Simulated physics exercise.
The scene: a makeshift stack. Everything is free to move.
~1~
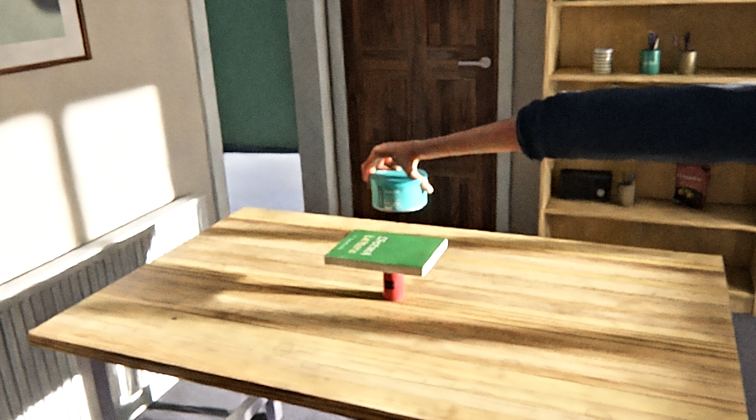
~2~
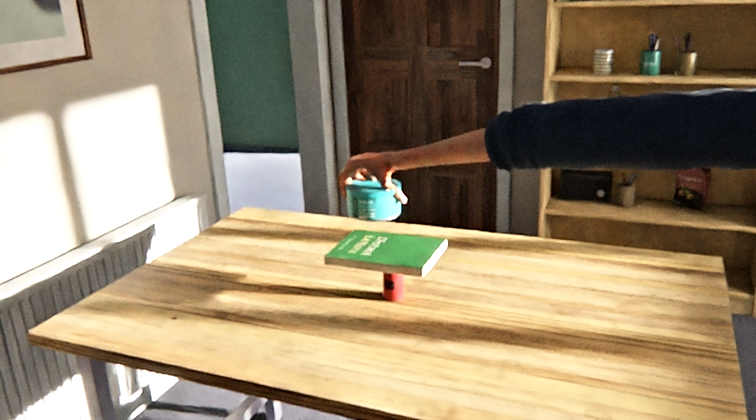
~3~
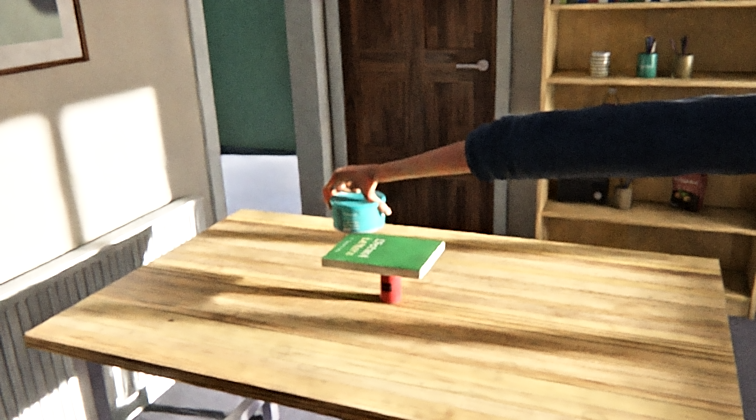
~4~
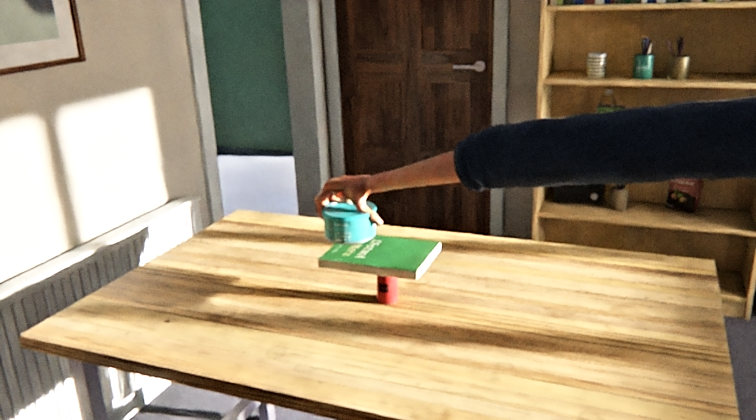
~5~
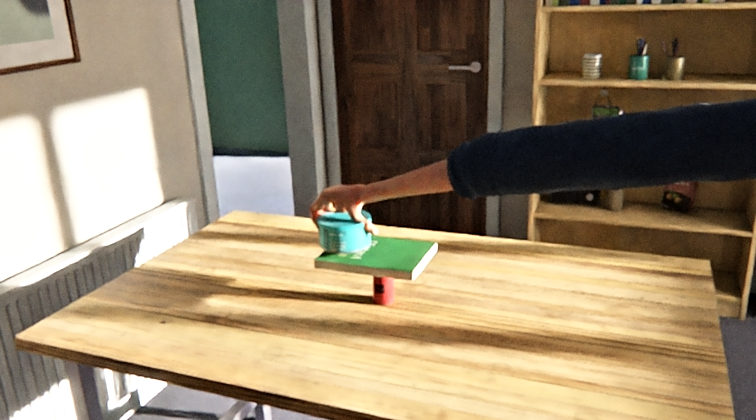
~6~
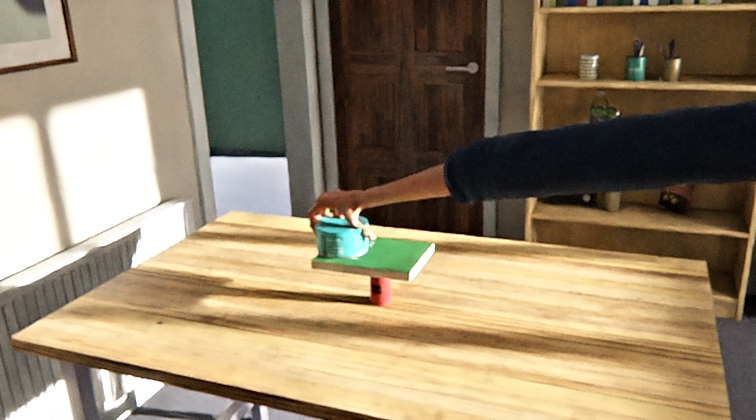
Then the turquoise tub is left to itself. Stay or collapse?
In the end the stack comes apart.
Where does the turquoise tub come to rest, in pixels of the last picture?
At about (301, 273).
Then, 0.40 s later than the last frame, turquoise tub now fallen; green book tilted by 50°.
Then, 0.60 s later than the last frame, green book now fallen; red shaker moved about its own width.
Then, 0.70 s later than the last frame, red shaker moved well along.
When it is over, fallen, green book and turquoise tub; moved from the start, red shaker. End places, in pixels of the last picture, turquoise tub near (301, 273). The stack gives way.
